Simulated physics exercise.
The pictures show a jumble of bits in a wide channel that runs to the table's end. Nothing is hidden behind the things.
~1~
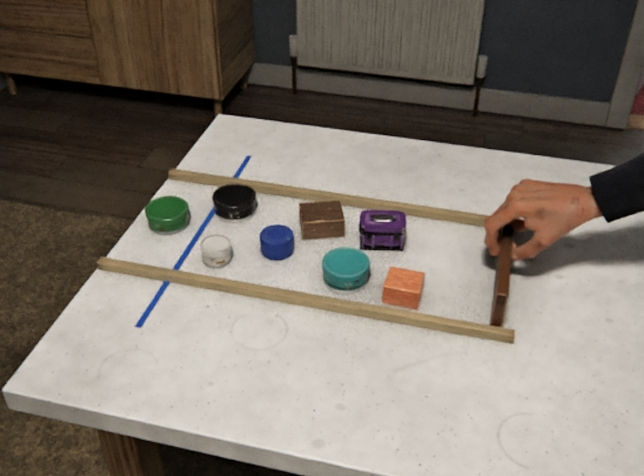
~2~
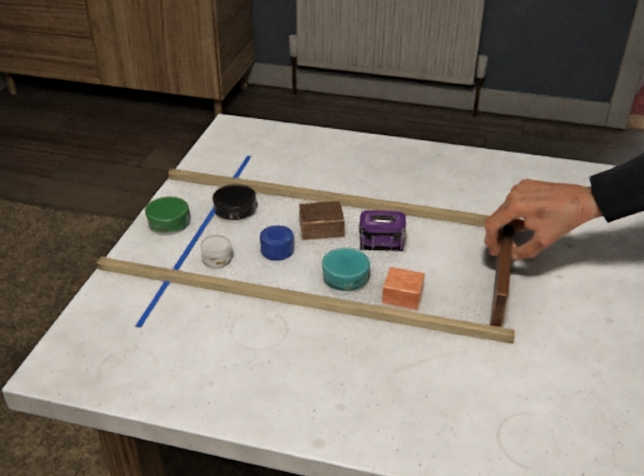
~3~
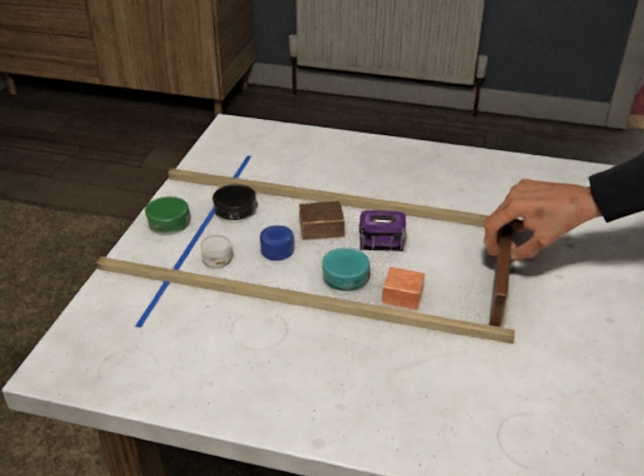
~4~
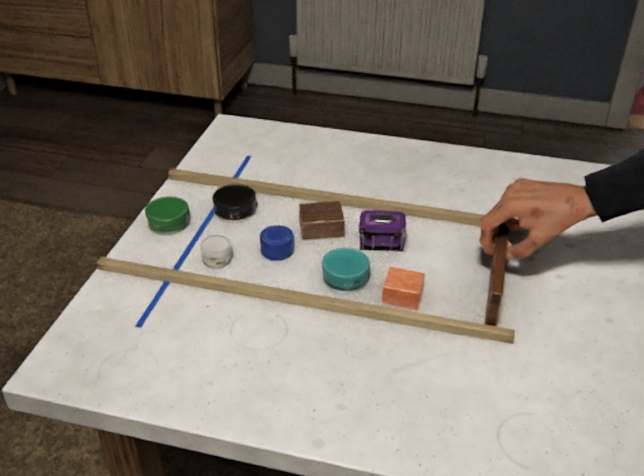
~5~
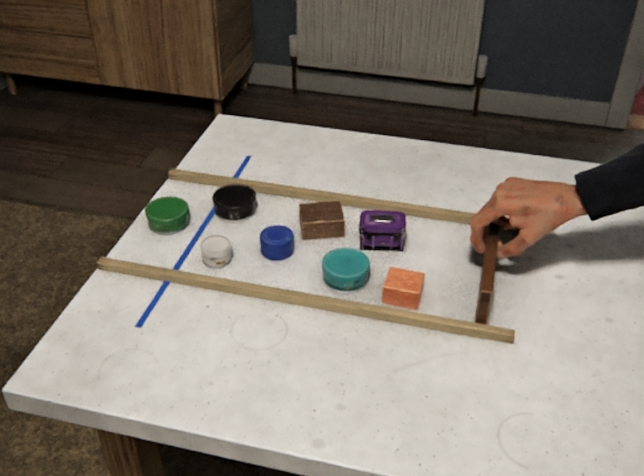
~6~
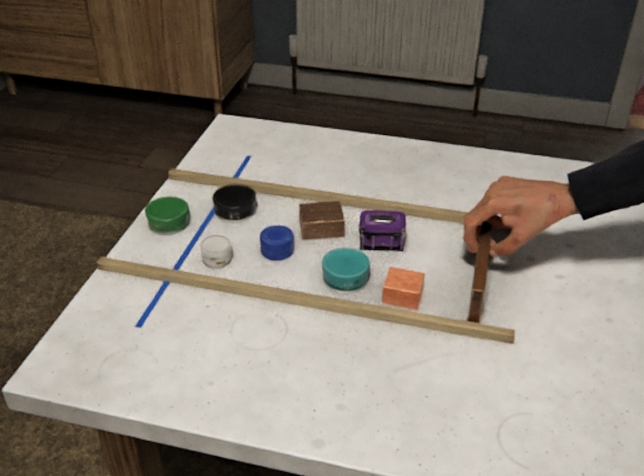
On a pale tabletop, a hand held a brown board upright between two wooden strips, then slid it slightly left toward a scattering of colourful pots and blocks, which stayed still.
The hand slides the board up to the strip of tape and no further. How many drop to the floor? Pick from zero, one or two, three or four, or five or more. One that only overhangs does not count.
The number that fall off is one or two.
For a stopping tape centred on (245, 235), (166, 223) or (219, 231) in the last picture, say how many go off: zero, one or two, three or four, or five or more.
In that order: None; five or more; just one or two.
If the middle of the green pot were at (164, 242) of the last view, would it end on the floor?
Then it drops off.
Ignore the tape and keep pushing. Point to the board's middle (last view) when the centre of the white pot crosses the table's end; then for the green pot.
Its middle is around (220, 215) and around (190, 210).
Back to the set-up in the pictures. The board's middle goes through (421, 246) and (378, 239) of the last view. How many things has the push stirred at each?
The counts are 1 and 4.
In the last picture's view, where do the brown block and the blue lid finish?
The brown block stops around (158, 190); the blue lid around (186, 220).
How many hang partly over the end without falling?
The number is 3.
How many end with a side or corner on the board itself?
3 of them.
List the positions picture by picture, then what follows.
In the first picture, green pot (168, 215); black pot (235, 203); white pot (216, 251); board (504, 259); tape (202, 228).
In the second picture, black pot (235, 203); orange block (404, 288).
In the third picture, white pot (216, 252); board (503, 259).
In the fourth picture, green pot (168, 216); brown block (321, 220).
In the fifth picture, black pot (235, 203); turquoise tin (346, 270).
In the sixth picture, green pot (168, 216); black pot (235, 203); white pot (216, 252); board (483, 256); tape (202, 228).
Soon after, none off yet; green pot at rest near (168, 216); black pot at rest near (235, 203); white pot at rest near (216, 252).
At rest, the number that fall off is one or two; fallen, white pot and black pot.
